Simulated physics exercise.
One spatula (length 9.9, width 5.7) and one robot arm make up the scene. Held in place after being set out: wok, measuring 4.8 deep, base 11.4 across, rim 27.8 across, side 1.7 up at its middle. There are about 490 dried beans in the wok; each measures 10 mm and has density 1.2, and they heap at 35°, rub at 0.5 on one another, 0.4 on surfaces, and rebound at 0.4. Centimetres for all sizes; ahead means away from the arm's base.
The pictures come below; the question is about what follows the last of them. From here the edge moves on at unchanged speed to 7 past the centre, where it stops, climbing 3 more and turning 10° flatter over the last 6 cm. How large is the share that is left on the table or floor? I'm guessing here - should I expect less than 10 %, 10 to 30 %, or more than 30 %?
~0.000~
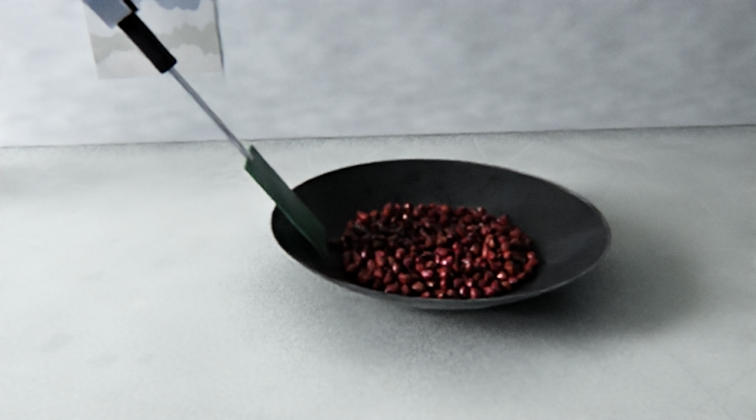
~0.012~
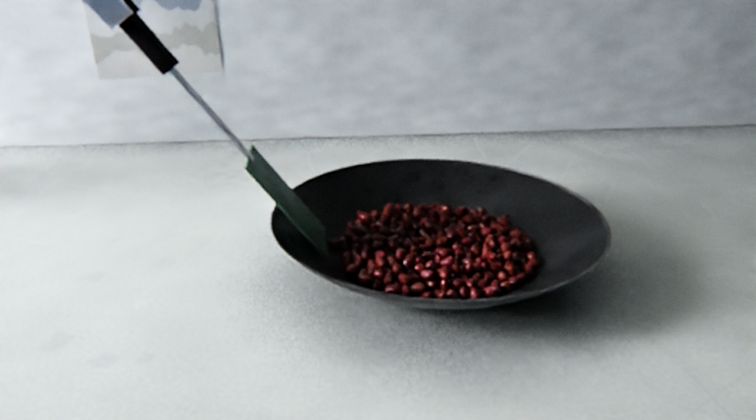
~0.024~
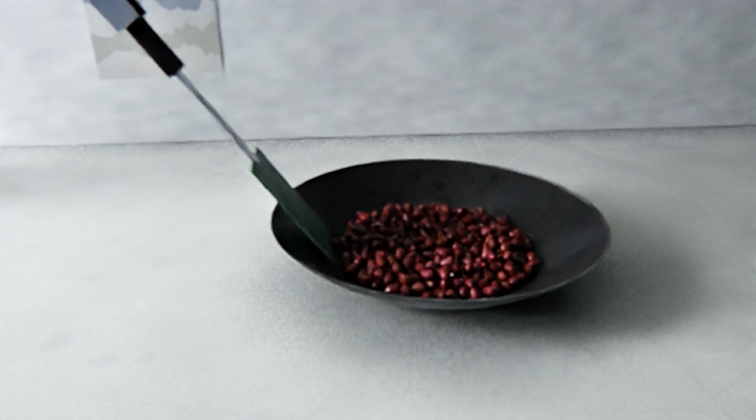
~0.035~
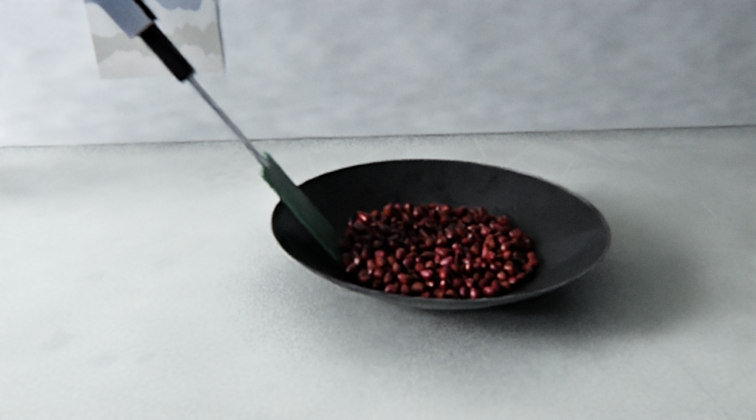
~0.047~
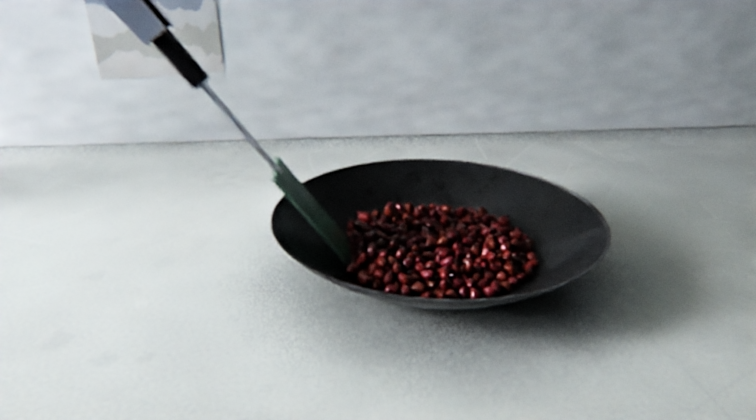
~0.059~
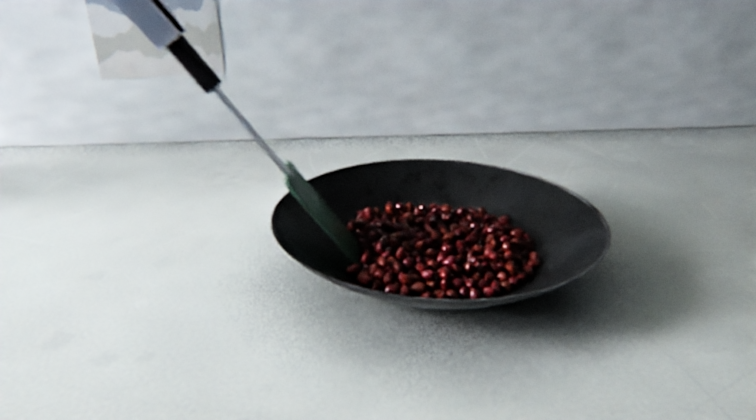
You should expect less than 10 %.
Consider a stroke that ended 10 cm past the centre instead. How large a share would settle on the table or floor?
Then around 20 per cent.
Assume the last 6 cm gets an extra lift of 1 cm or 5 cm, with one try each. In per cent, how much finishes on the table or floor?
Close to 5 and 5 percent respectively.
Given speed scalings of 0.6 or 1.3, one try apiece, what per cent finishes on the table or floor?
The two tries give about 0 and 10 in a hundred.
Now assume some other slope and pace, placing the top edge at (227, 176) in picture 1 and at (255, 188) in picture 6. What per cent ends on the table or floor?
Roughly 0 percent ends up there.
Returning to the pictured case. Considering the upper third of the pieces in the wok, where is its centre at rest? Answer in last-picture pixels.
Pixel estimate: About (534, 225).
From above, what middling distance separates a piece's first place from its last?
Level distance of around 4 cm.
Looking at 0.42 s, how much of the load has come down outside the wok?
I'd say close to 0 in a hundred.
By 0.12 s, sloping 54°, highest piece 4 above the table; 494 in the wok.
By 0.19 s, sloping 51°, highest piece 6 above the table; 494 in the wok.
By 0.42 s, sloping 44°, highest piece 7 above the table; 477 in the wok, 12 on the table or floor, 5 on the blade or in flight.
By 1.47 s, sloping 44°, highest piece 5 above the table; 477 in the wok, 17 on the table or floor.
Final count, 477 in the wok, 17 on the table or floor. That is 3 % on the table or floor.
